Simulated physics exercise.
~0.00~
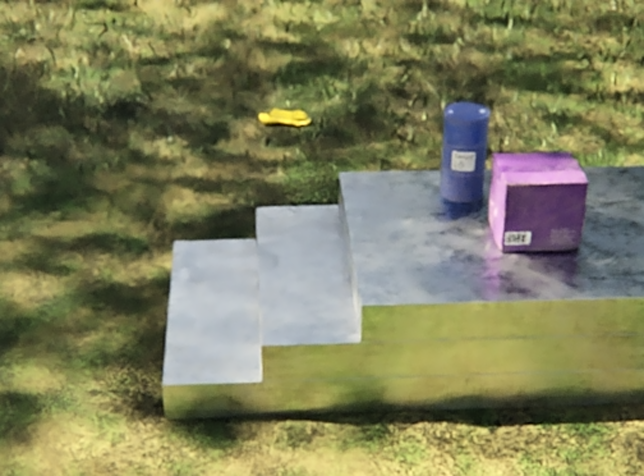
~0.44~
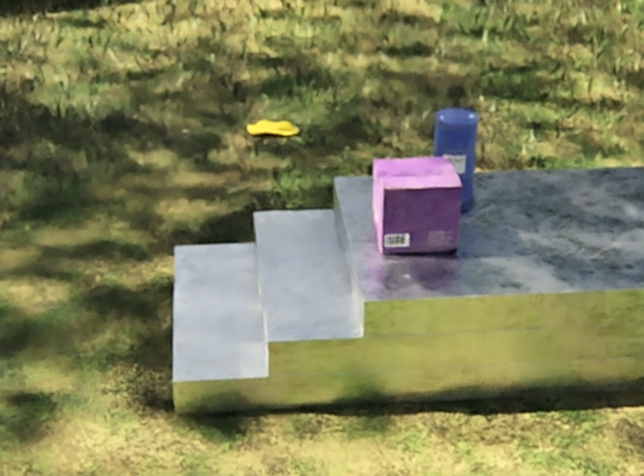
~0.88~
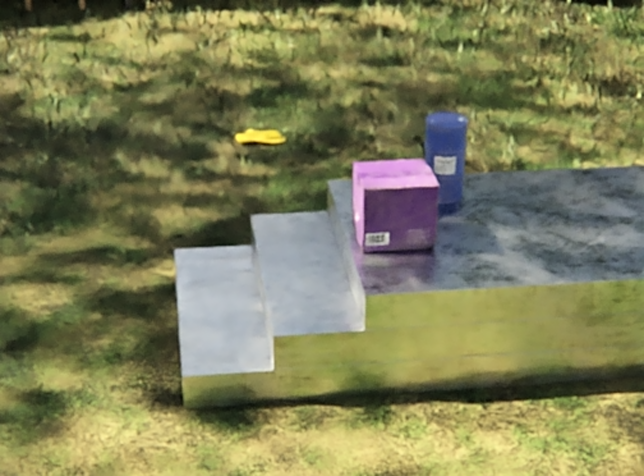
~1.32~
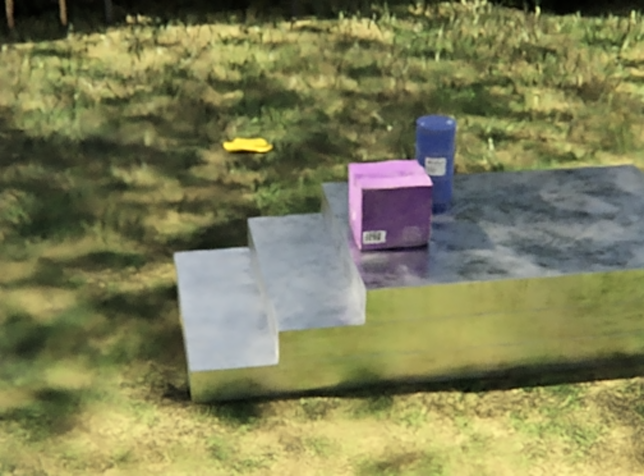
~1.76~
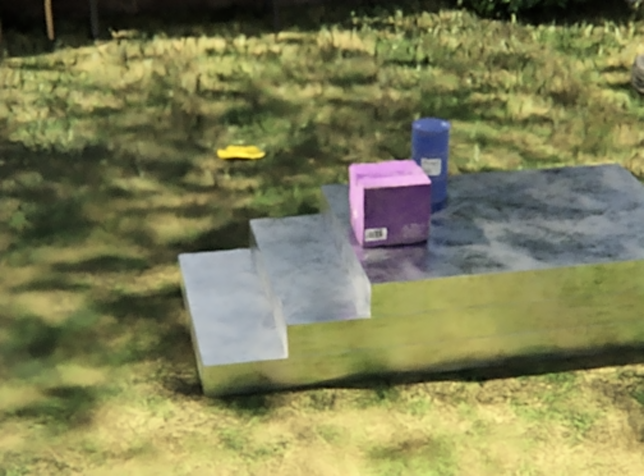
A purple parcel slides left across the top of a grey landing, heading for three shallow steps that lead down to sunlit, patchy grass. It passes in front of an upright blue canister, which stays where it stands. The parcel covers most of its distance early, then slows sharply as it nears the edge of the top step. It comes to rest upright beside the drop without tipping or going over. As the view drifts gently around the scene, the parcel remains on the landing, with the canister still standing behind it.
